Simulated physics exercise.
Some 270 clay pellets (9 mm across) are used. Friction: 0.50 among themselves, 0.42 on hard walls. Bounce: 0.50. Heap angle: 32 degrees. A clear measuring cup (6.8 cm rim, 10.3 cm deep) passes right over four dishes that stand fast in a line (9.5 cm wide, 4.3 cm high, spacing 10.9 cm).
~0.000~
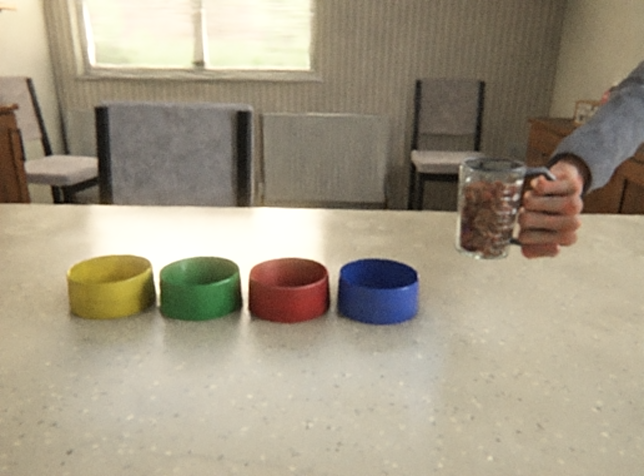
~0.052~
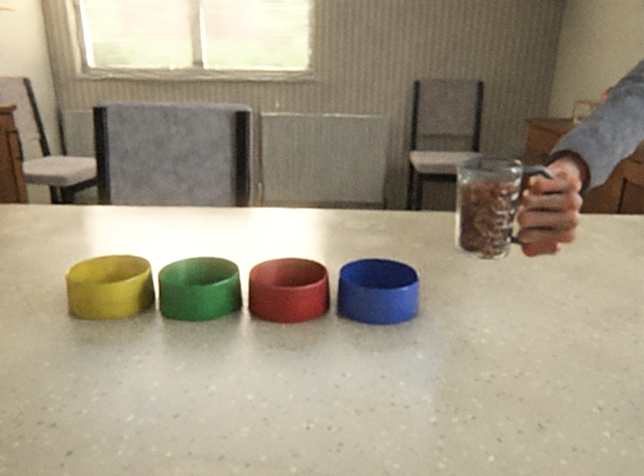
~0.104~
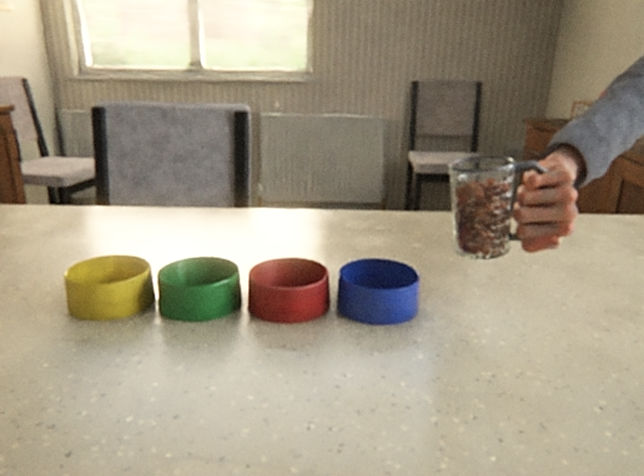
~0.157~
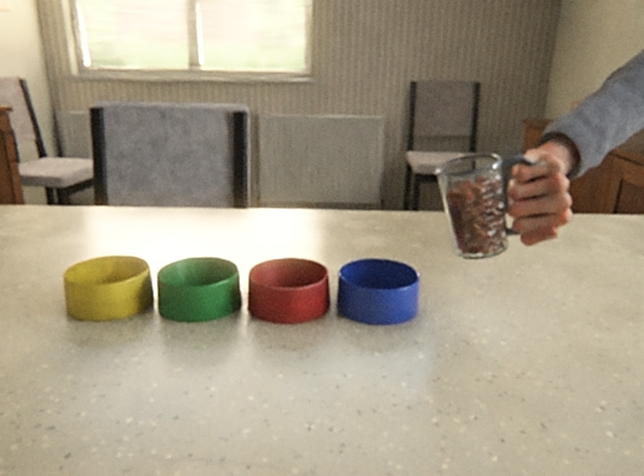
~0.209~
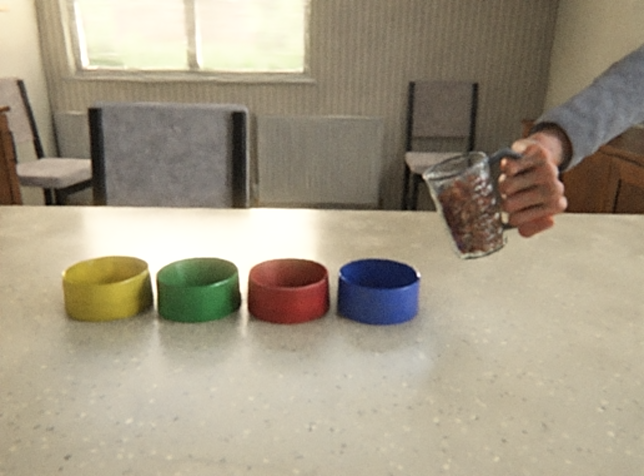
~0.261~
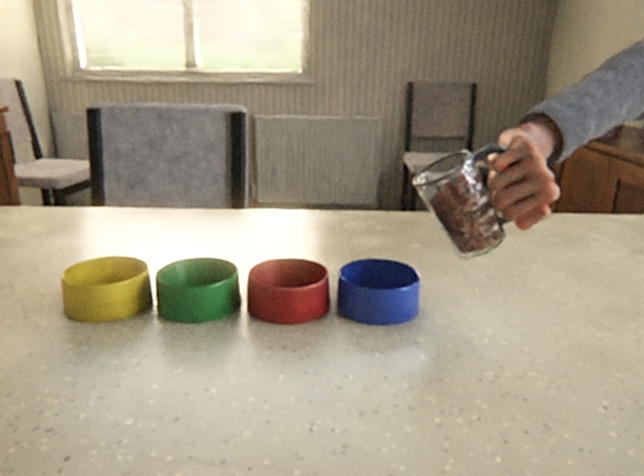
On a pale speckled tabletop in a room with chairs and a window, yellow, green, red and blue dishes sit in a row. At the right, a hand holds a clear cup of small reddish-brown pieces upright, then tilts it steadily leftward while moving it slightly left.
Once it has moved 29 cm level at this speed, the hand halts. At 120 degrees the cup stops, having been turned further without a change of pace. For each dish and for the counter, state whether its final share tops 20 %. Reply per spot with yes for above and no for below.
Red: Yes, above. Blue: No, below. Green: No, below. Yellow: No, below. Counter: No, below.
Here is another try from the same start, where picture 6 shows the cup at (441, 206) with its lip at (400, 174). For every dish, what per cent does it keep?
Final shares - red 0 %, blue 0 %, green 100 %, yellow 0 %.
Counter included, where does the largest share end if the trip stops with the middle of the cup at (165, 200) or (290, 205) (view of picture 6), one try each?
Largest portions, in order: Red and red.
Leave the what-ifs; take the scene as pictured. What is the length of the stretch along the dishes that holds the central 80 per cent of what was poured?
The stretch is around 8 cm long.
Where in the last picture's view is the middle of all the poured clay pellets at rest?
Roughly (283, 290).
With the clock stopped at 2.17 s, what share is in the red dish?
I'd say around 85 per cent.
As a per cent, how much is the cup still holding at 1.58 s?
I reckon around 0 per cent.
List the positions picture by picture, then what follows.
Cup at (487, 208), tilt 0 degrees, lip at (462, 164), moved 0.0 cm; middle of the pieces at (486, 218); blue dish at (379, 274); red dish at (289, 272); green dish at (200, 270); yellow dish at (111, 268), in the first picture.
Cup at (486, 208), tilt 2 degrees, lip at (460, 164), moved 0.2 cm; middle of the pieces at (485, 217), in the second picture.
Cup at (482, 207), tilt 7 degrees, lip at (451, 167), moved 0.7 cm; middle of the pieces at (481, 217), in the third picture.
Cup at (475, 207), tilt 15 degrees, lip at (438, 172), moved 1.5 cm; middle of the pieces at (476, 216), in the fourth picture.
Cup at (468, 207), tilt 23 degrees, lip at (426, 177), moved 2.3 cm; middle of the pieces at (471, 216), in the fifth picture.
Cup at (461, 206), tilt 31 degrees, lip at (415, 183), moved 3.1 cm; middle of the pieces at (466, 215); blue dish at (379, 274); red dish at (288, 273); green dish at (197, 271); yellow dish at (106, 270). Its pace works out near 155 degrees a second; the hand travels 15 cm a second, in the sixth picture.
Then, at 1.05 s, tilt 120 degrees; cup holds 40 %, red 50 %, blue 5 %.
After 1.58 s, tilt 120 degrees; cup holds 0 %, red 85 %, blue 5 %.
Then, at 2.17 s, tilt 120 degrees; cup holds 0 %, red 85 %, blue 5 %.
At rest (2.5 s), red 85 %, blue 5 %, green 0 %, yellow 0 %, counter 10 %.
